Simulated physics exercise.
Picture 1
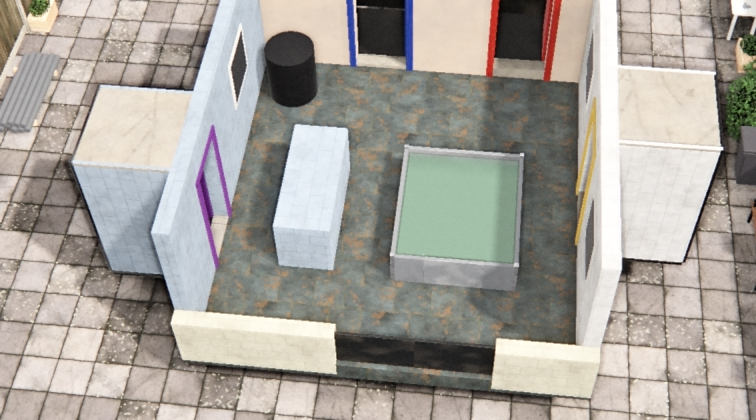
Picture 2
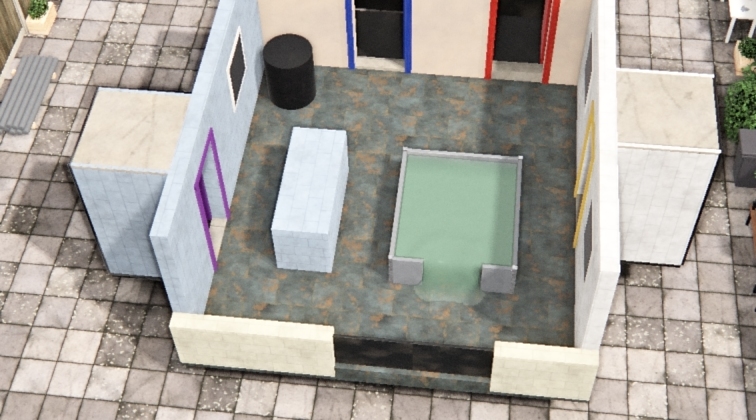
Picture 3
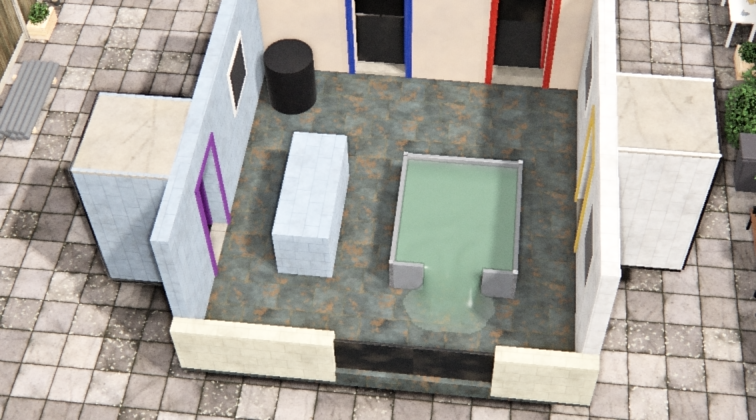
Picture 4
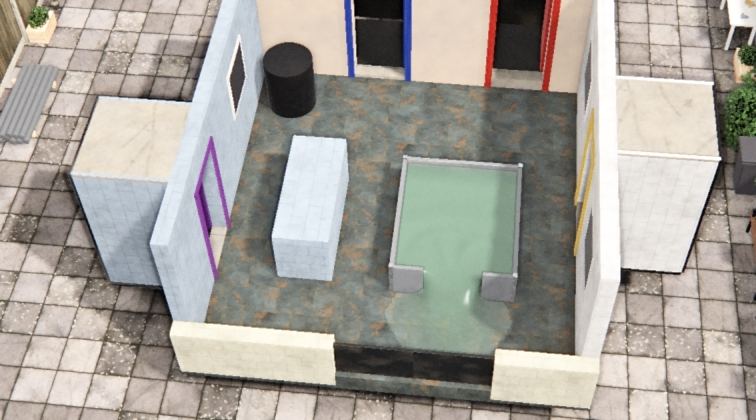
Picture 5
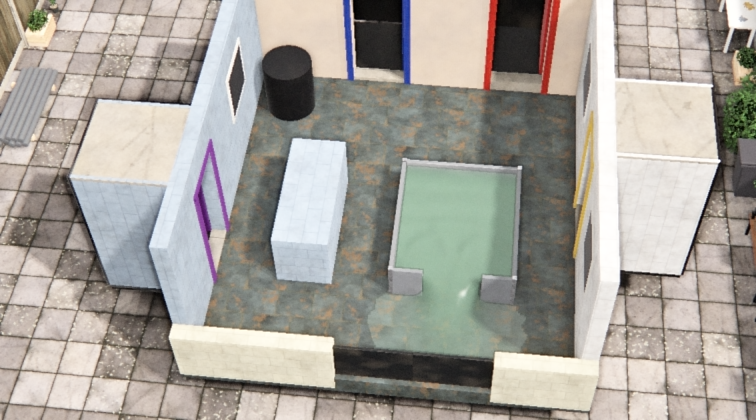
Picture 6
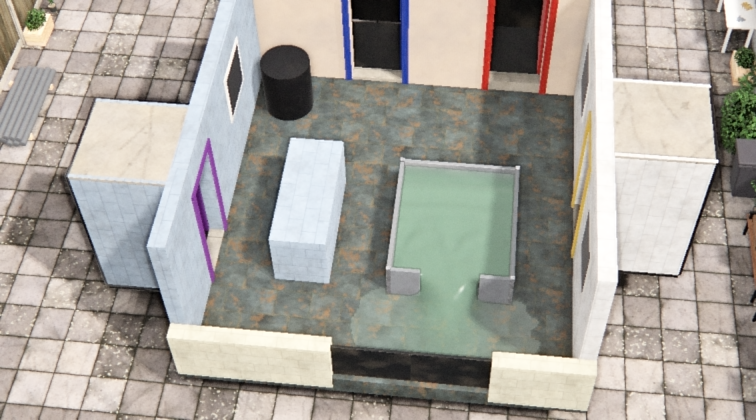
In the video, seen from above, a tank of greenish water stands in a walled yard beside a pale block and a dark cylinder; its near side opens, and water pours through the gap and spreads across the mottled floor.
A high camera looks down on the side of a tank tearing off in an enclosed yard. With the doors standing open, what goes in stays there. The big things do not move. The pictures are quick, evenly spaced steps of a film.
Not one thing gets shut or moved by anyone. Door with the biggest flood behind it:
Purple.
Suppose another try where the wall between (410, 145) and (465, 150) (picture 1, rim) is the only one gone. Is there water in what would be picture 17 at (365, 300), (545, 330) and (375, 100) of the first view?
Point by point, in the order asked: Bare, bare, waterlogged.
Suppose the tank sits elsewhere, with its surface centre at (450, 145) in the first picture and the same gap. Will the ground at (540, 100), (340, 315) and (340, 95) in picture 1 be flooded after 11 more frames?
Log, spots in order: Unwetted / taken by the flood / unwetted.
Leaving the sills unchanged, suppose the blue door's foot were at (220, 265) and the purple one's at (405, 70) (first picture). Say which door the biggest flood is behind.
I'd say the biggest share comes in at the blue door.
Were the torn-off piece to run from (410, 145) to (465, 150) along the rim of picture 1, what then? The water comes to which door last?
Answer: The purple one.
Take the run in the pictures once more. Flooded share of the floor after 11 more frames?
Share estimate: About 30 per cent.
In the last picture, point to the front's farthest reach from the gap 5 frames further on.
About (279, 359).
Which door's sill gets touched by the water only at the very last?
That would be the one in blue.
A moment on, water covers 15 % of the floor; blue door not reached, red door not reached, purple door not reached, yellow door not reached.
Next, water covers 30 % of the floor; blue door not reached, red door not reached, purple door not reached, yellow door not reached.
Then, water covers 45 % of the floor; blue door not reached, red door not reached, purple door a trickle in, yellow door wet at the sill, nothing in.
Later, water covers 75 % of the floor; blue door not reached, red door wet at the sill, nothing in, purple door some in, yellow door wet at the sill, nothing in.
In the end, water covers 100 % of the floor; blue door wet at the sill, nothing in, red door wet at the sill, nothing in, purple door some in, yellow door wet at the sill, nothing in; the purple door has let in the most.
